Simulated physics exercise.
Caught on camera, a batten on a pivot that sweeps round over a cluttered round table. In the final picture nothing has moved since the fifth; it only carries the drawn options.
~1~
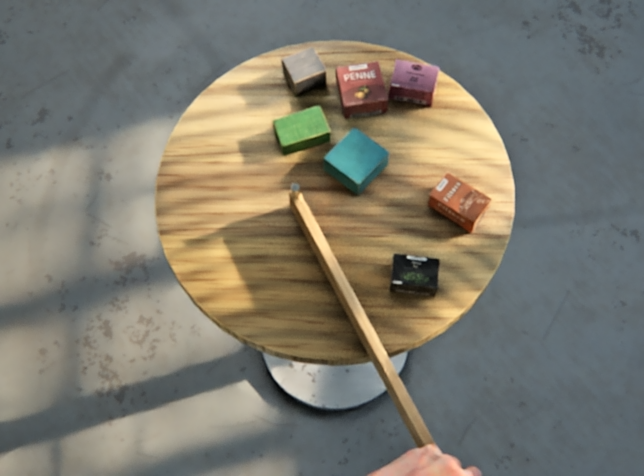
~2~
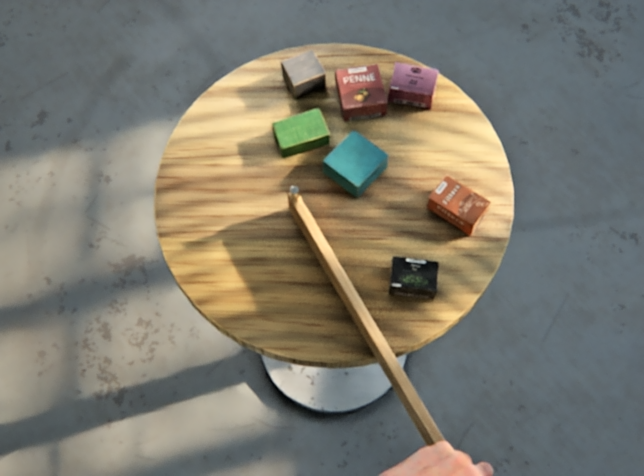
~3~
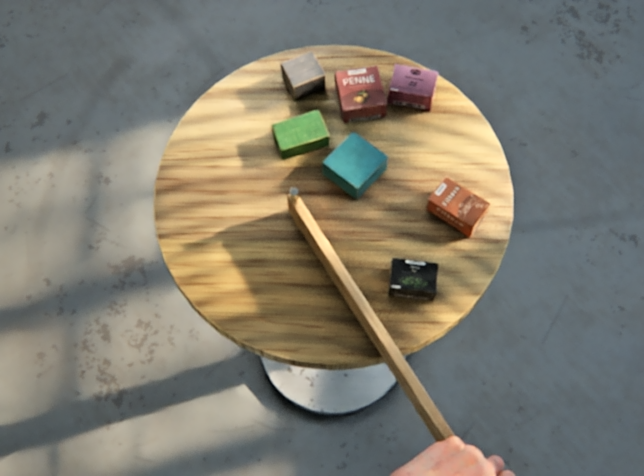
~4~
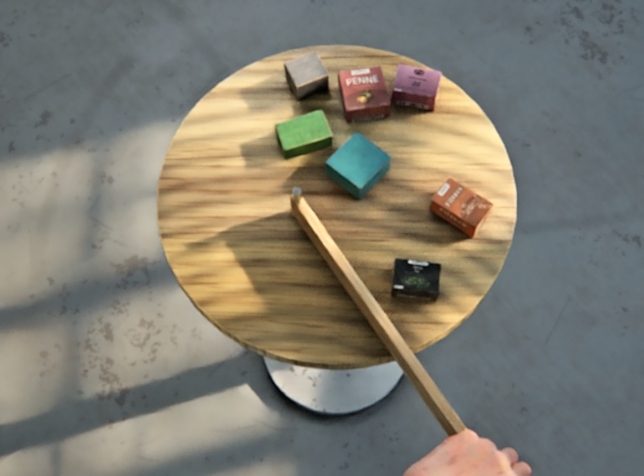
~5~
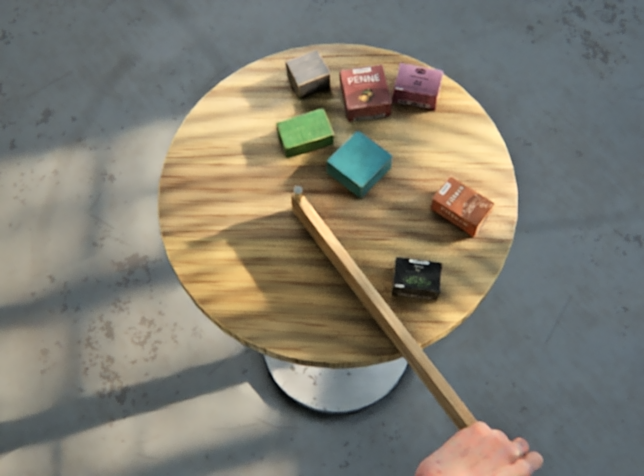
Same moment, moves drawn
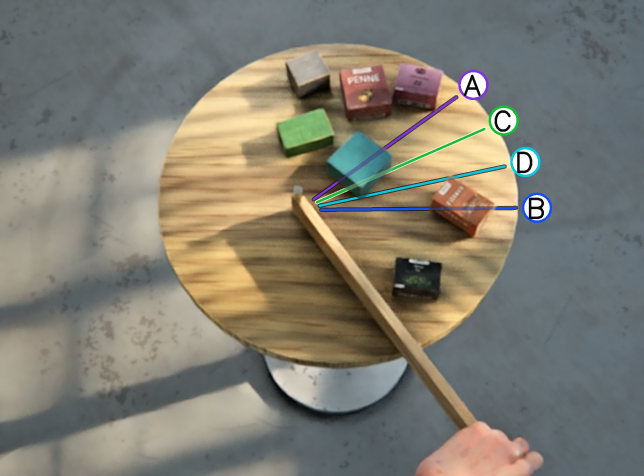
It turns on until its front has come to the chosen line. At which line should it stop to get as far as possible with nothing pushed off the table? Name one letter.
A.
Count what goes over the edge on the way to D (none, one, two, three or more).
In all, none.
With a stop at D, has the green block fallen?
No.
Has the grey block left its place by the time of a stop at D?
No.
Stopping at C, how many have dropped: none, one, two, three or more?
The count is none.
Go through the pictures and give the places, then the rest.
Turquoise block (356, 161); arm (348, 292); pink box (414, 83), in the first frame.
Arm (351, 293); red packet (361, 93), in the second frame.
Arm (355, 292); black packet (413, 279), in the third frame.
Arm (361, 290); turquoise block (358, 166), in the fourth frame.
Arm (367, 286); orange box (462, 206); red packet (365, 94); green block (305, 133), in the fifth frame.
On the copy, A at (387, 147); B at (419, 209); C at (403, 165); D at (413, 186).
On A. First, arm (408, 235); black packet (446, 239); pink box (418, 87).
Then, arm (410, 175); orange box (455, 131); black packet (435, 162).
Finally, arm (386, 136); pink box (401, 56); orange box (420, 85); nothing has fallen.
By contrast, B is safe but short; C is safe but short; D is safe but short.
